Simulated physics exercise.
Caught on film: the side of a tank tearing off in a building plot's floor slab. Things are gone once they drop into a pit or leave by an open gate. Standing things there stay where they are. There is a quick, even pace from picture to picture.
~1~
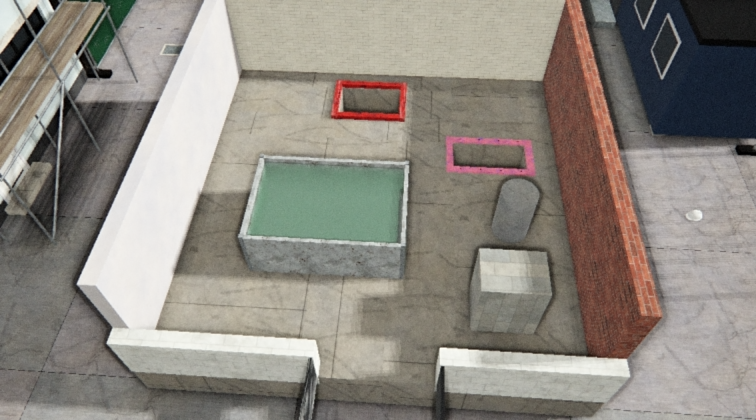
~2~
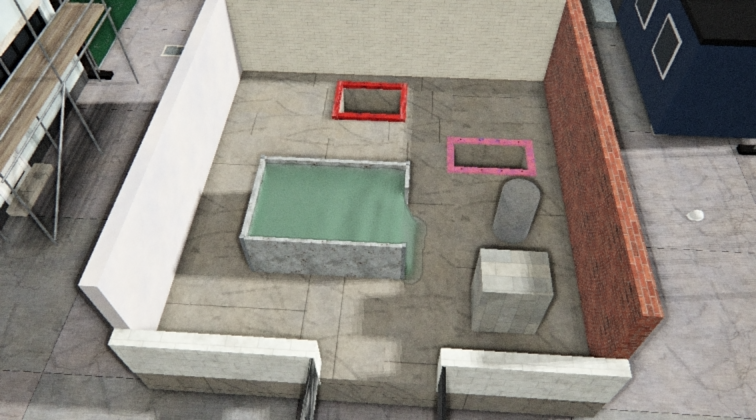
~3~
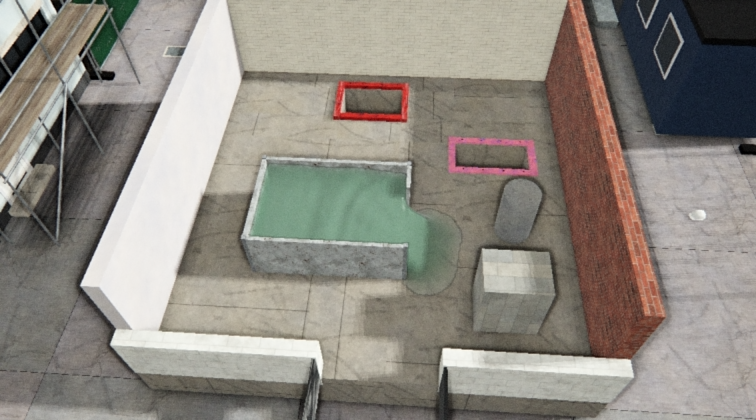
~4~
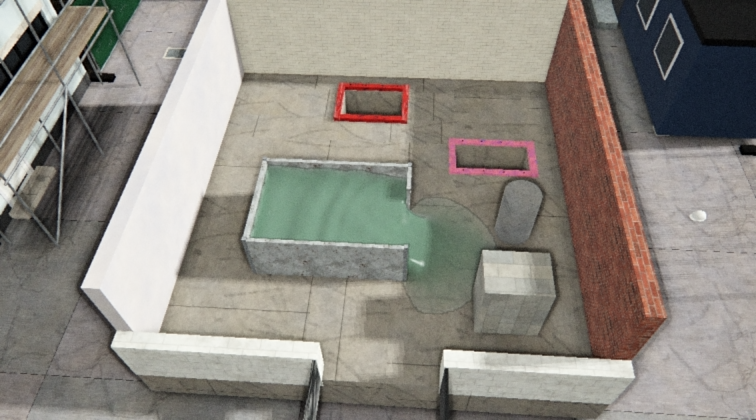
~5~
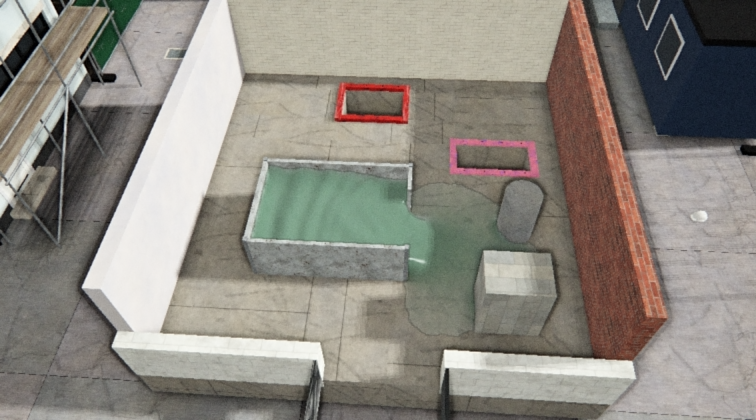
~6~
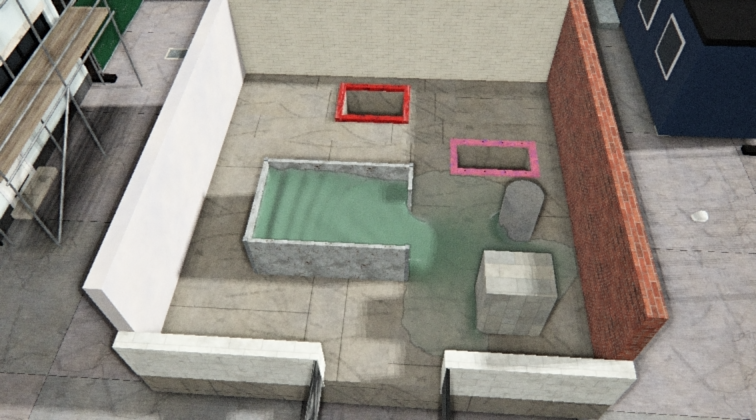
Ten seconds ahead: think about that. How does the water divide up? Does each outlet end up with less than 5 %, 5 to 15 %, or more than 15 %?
As I see it, the gate takes in a reasonable amount - five to fifteen per cent; the red pit takes in a trifling amount - short of five per cent; the pink pit takes in a considerable amount - past fifteen per cent.
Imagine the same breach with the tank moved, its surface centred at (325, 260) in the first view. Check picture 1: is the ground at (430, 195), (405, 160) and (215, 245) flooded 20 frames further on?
In sequence: Inundated, next inundated, then unflooded.
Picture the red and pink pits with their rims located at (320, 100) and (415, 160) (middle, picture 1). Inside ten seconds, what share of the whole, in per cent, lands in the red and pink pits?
The red pit receives 4 per cent and the pink pit 0 per cent.
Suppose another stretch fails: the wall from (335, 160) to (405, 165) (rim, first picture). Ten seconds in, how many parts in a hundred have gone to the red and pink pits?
Red takes 25 in a hundred, pink takes 12 in a hundred.
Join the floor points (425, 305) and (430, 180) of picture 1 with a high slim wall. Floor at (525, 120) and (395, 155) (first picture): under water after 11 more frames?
Going one by one, you'd find the first left untouched and then the other inundated.
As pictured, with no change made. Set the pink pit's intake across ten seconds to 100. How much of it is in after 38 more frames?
85 %.
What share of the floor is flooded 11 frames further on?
That comes to about 30 per cent.
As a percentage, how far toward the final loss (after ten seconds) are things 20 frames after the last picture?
About 45 per cent.
A moment on, water covers 25 % of the floor; the gate 0 %, the red pit 0 %, the pink pit 1 %.
Next, water covers 30 % of the floor; the gate 1 %, the red pit 0 %, the pink pit 4 %.
Then, water covers 45 % of the floor; the gate 3 %, the red pit 0 %, the pink pit 11 %.
Later, water covers 70 % of the floor; the gate 7 %, the red pit 0 %, the pink pit 17 %.
In the end, water covers 95 % of the floor; the gate 10 %, the red pit 0 %, the pink pit 20 %.
